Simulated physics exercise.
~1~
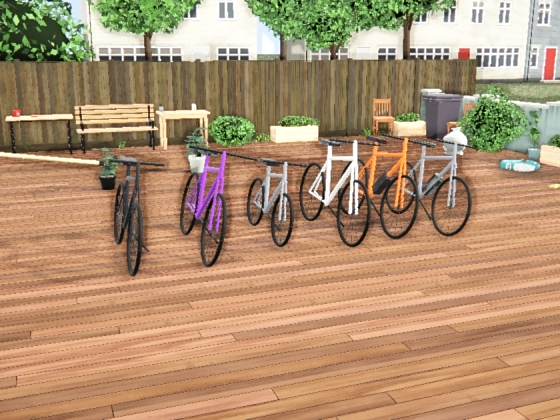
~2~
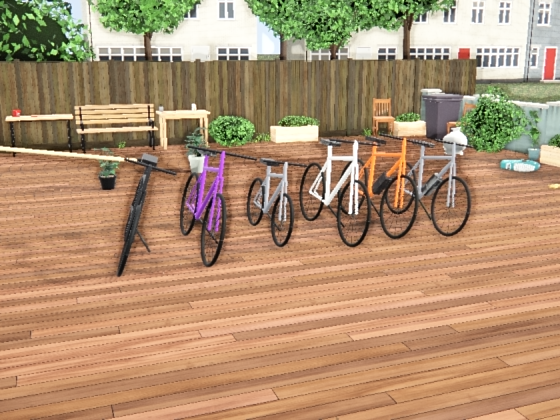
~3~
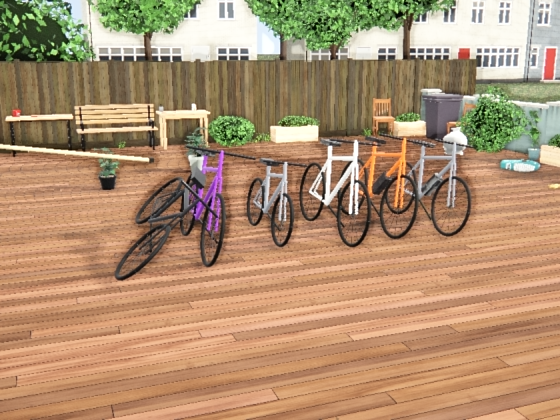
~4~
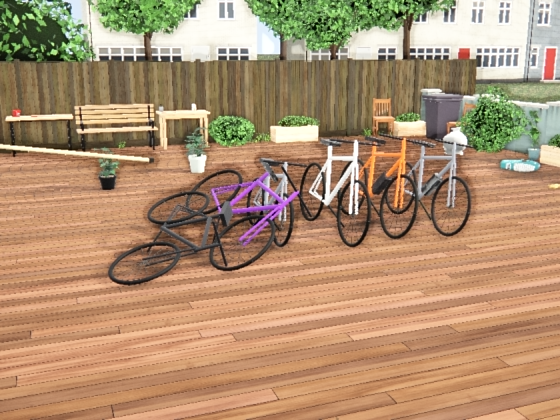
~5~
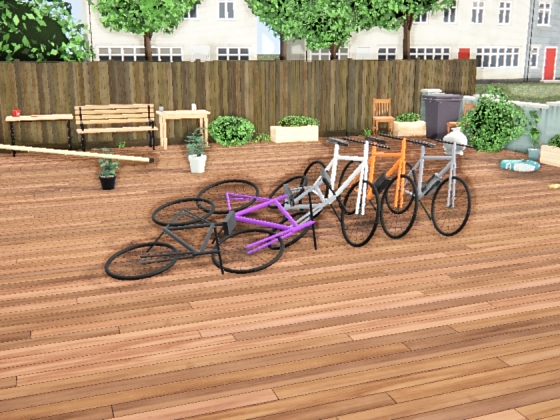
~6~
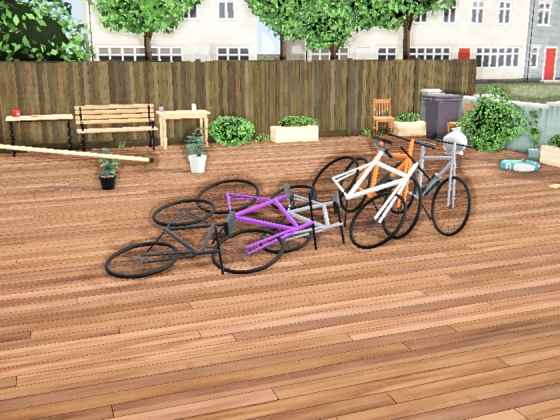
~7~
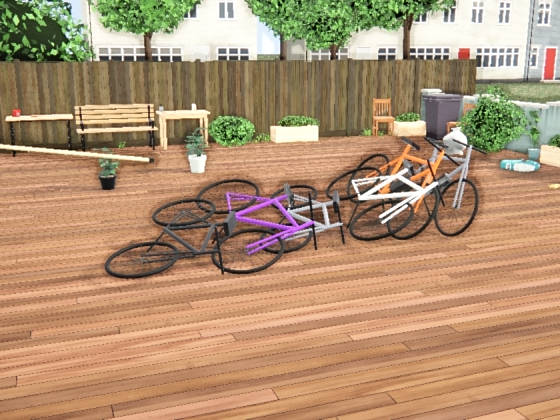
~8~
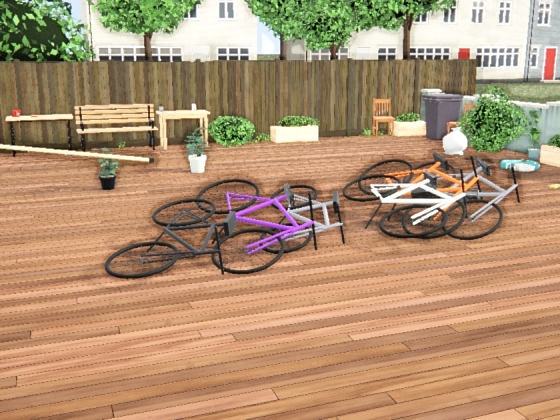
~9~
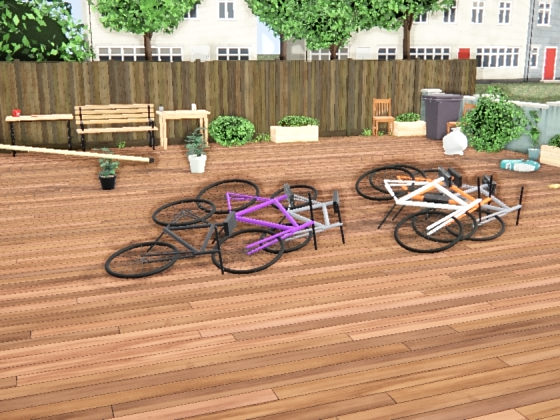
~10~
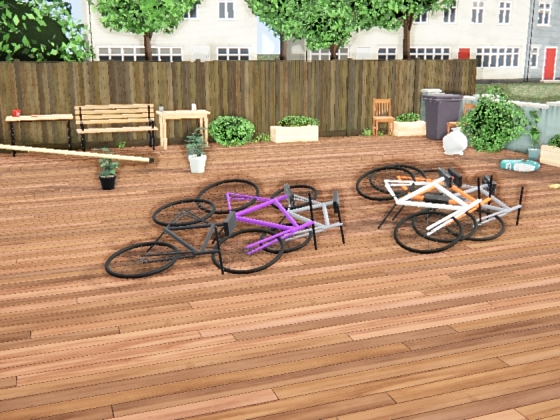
At first, six bicycles stand side by side on a wooden deck, with a long pole lying behind the dark one at the left end. The pole shifts slightly as the dark bicycle tips to the right and falls against its purple neighbour. The purple bicycle goes over in turn, knocking down the small grey one, which topples toward the white one. The white bicycle leans into the orange one, and both drop along with the last grey bicycle at the right. In the end, all six lie still in two tangled heaps, with none left standing.
